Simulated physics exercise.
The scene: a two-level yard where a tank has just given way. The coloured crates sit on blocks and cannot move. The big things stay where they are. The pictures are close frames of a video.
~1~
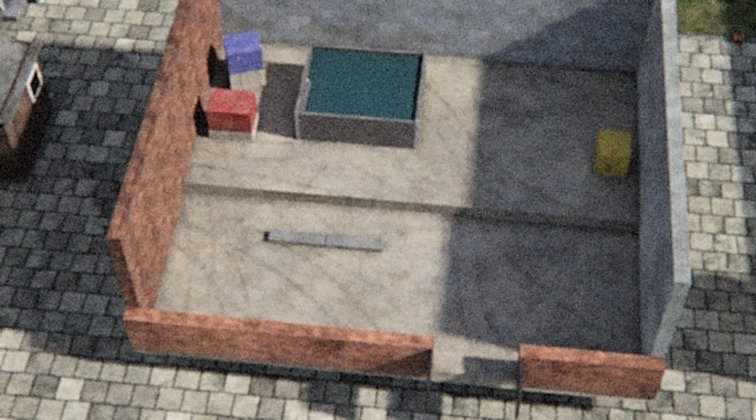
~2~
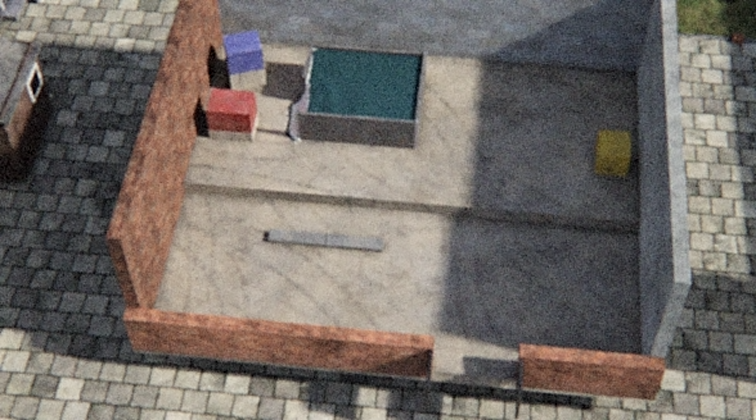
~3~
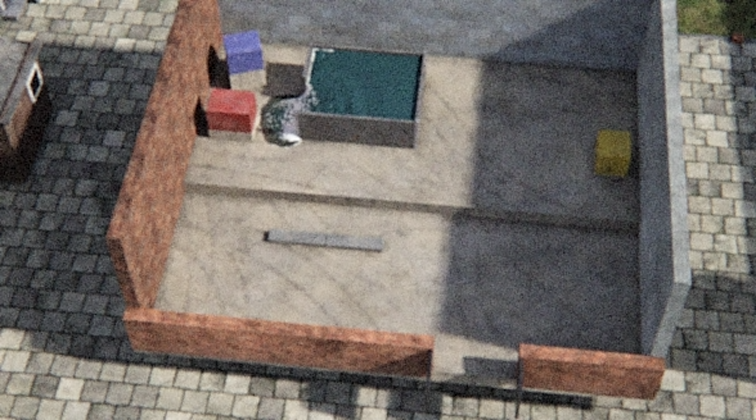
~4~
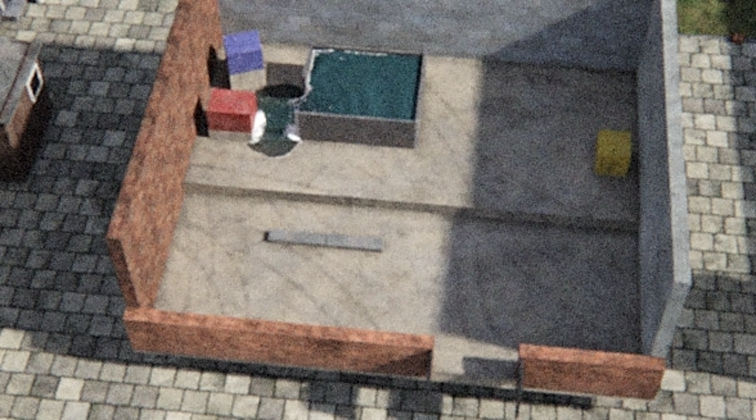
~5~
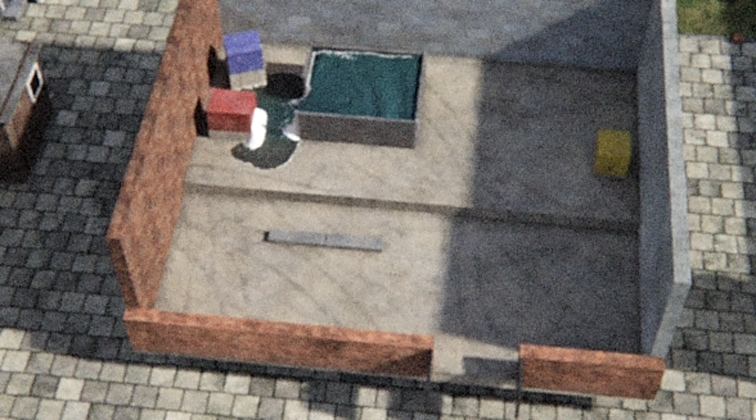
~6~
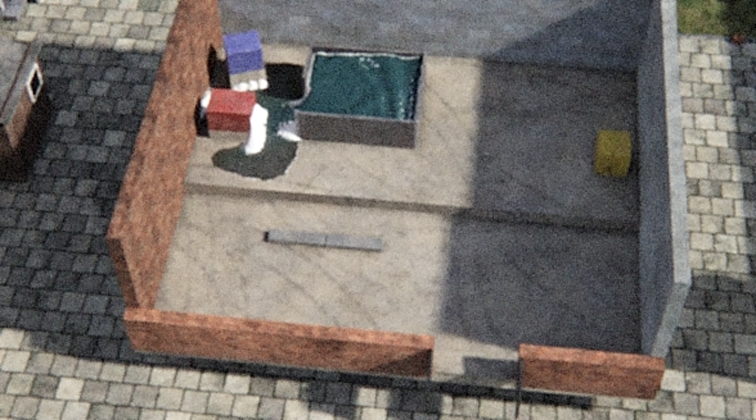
Dark green water poured out of the left side of a tank in a walled yard, splashed against the red box, and spread across the upper level toward the blue box and the low step.
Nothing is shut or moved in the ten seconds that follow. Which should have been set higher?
In the end: The red crate gets wet; the yellow crate gets wet; the blue crate stays dry.
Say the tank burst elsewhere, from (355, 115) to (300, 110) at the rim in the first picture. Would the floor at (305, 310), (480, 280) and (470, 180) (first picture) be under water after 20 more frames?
In that order: Wet, awash, clear.
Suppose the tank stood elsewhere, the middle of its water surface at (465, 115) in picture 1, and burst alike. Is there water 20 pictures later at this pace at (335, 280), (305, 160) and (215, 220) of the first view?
In turn: No water, wet, wet.
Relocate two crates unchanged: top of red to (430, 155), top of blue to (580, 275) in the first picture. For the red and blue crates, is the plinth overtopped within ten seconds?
My reading: The red one escapes it; the blue one stays dry.
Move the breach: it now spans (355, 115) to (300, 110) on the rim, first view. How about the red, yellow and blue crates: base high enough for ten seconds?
One by one: Red crate keeps dry, yellow crate is spared, blue crate stays dry.
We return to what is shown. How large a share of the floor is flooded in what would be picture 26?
About 30 per cent.
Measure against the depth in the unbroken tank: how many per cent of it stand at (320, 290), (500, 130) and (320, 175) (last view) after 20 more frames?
In that order: 0, 0 and 0 per cent.
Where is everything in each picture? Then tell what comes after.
In the first picture, still water in the tank at (362, 85).
In the second picture, water pours out at (303, 113) and has run to a hidden place.
In the third picture, water pours out at (303, 114) and has run to (266, 107).
In the fourth picture, the front is at a hidden place, out from the gap at (303, 114).
In the fifth picture, water pours out at (303, 114) and has run to a hidden place.
In the sixth picture, water pours out at (303, 113) and has run to (210, 89).
A moment on, water covers 15 % of the floor; the red crate water round its plinth, the yellow crate not reached, the blue crate water round its plinth.
Next, water covers 25 % of the floor; the red crate water round its plinth, the yellow crate not reached, the blue crate water round its plinth.
Then, water covers 30 % of the floor; the red crate water round its plinth, the yellow crate not reached, the blue crate water round its plinth.
Later, water covers 55 % of the floor; the red crate water round its plinth, the yellow crate not reached, the blue crate water round its plinth.
In the end, water covers 80 % of the floor; the red crate was topped, the yellow crate was topped, the blue crate stayed above the water.
